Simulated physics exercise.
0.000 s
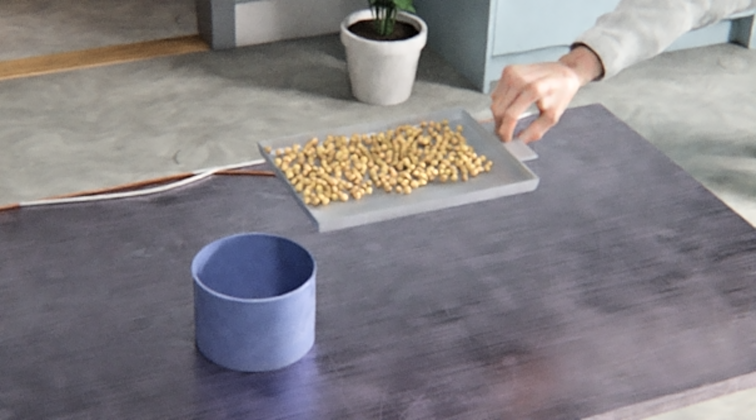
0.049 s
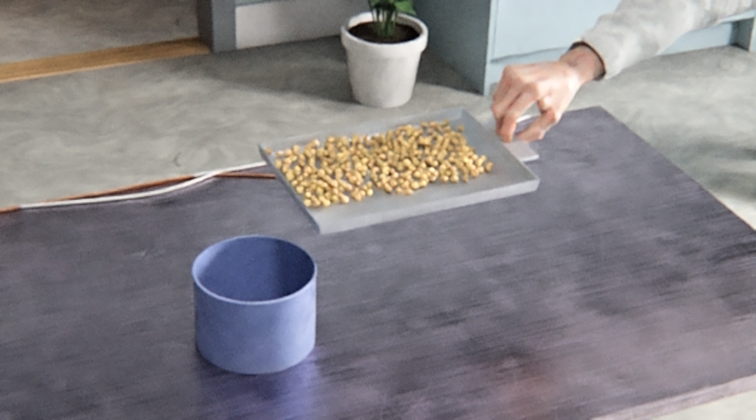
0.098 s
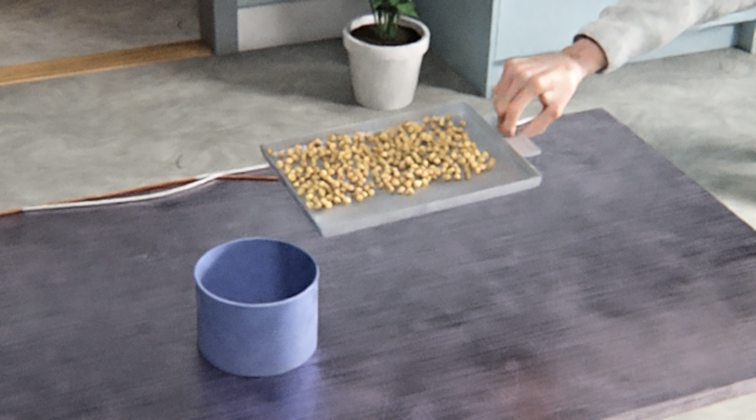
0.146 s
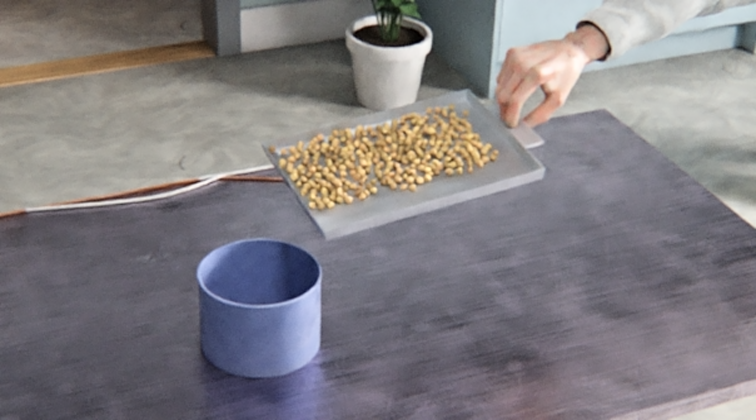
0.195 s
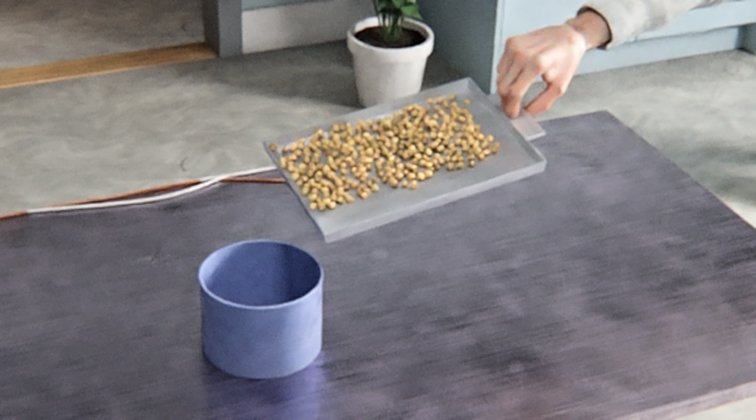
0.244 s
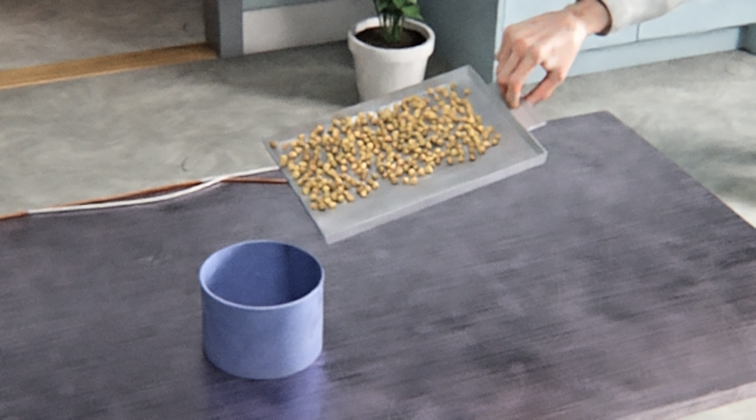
A hand at the right raises the far right side of a grey rimmed tray of dried chickpeas, tilting it gradually toward its left front corner, while a blue pot stands on the dark tabletop in front.
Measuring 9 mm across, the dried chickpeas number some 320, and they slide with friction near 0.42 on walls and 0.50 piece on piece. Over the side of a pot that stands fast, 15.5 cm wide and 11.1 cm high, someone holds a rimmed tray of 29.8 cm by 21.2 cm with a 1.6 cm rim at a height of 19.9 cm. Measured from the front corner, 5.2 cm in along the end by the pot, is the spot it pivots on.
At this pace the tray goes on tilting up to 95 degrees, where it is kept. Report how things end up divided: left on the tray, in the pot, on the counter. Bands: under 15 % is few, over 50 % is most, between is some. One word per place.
Tray: Few, pot: Some, counter: Most.
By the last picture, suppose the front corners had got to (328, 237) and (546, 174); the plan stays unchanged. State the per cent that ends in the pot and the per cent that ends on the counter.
Final per cent - pot 5, counter 100.
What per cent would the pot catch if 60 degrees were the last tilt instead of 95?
Pot share: About 5 per cent.
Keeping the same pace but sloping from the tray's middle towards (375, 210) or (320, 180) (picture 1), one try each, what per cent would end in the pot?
The share comes to roughly 10 in a hundred, then roughly 60 in a hundred.
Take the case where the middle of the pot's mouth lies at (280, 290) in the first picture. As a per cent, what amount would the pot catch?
95 %.
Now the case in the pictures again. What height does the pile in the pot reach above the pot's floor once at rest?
Top level: Approx. 2.0 cm.
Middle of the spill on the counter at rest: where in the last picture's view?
Around (305, 400).
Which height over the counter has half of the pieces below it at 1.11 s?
Around 26 cm up.
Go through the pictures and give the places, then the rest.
The first picture shows tray tilt 0 degrees, front corners at (320, 221) and (536, 178); middle of the pieces at (379, 162); pot at (254, 266).
The second picture shows tray tilt 1 degrees, front corners at (321, 224) and (537, 179); middle of the pieces at (379, 163).
The third picture shows tray tilt 3 degrees, front corners at (322, 227) and (539, 175); middle of the pieces at (382, 161).
The fourth picture shows tray tilt 6 degrees, front corners at (325, 230) and (542, 168), lowest corner left front; middle of the pieces at (384, 157).
The fifth picture shows tray tilt 10 degrees, front corners at (326, 232) and (544, 160), lowest corner left front; middle of the pieces at (385, 152).
The sixth picture shows tray tilt 14 degrees, front corners at (326, 234) and (544, 152), lowest corner left front; middle of the pieces at (385, 147); pot at (262, 273). Its pace works out near 75 degrees a second.
After 0.76 s, tilt 52 degrees; the tray holds 100 %, the pot 0 %.
After 1.11 s, tilt 78 degrees; the tray holds 85 %, the pot 0 %.
After 1.55 s, tilt 95 degrees; the tray holds 10 %, the pot 30 %.
By 2.5 s all is still; tray 0 %, pot 35 %, counter 65 %.
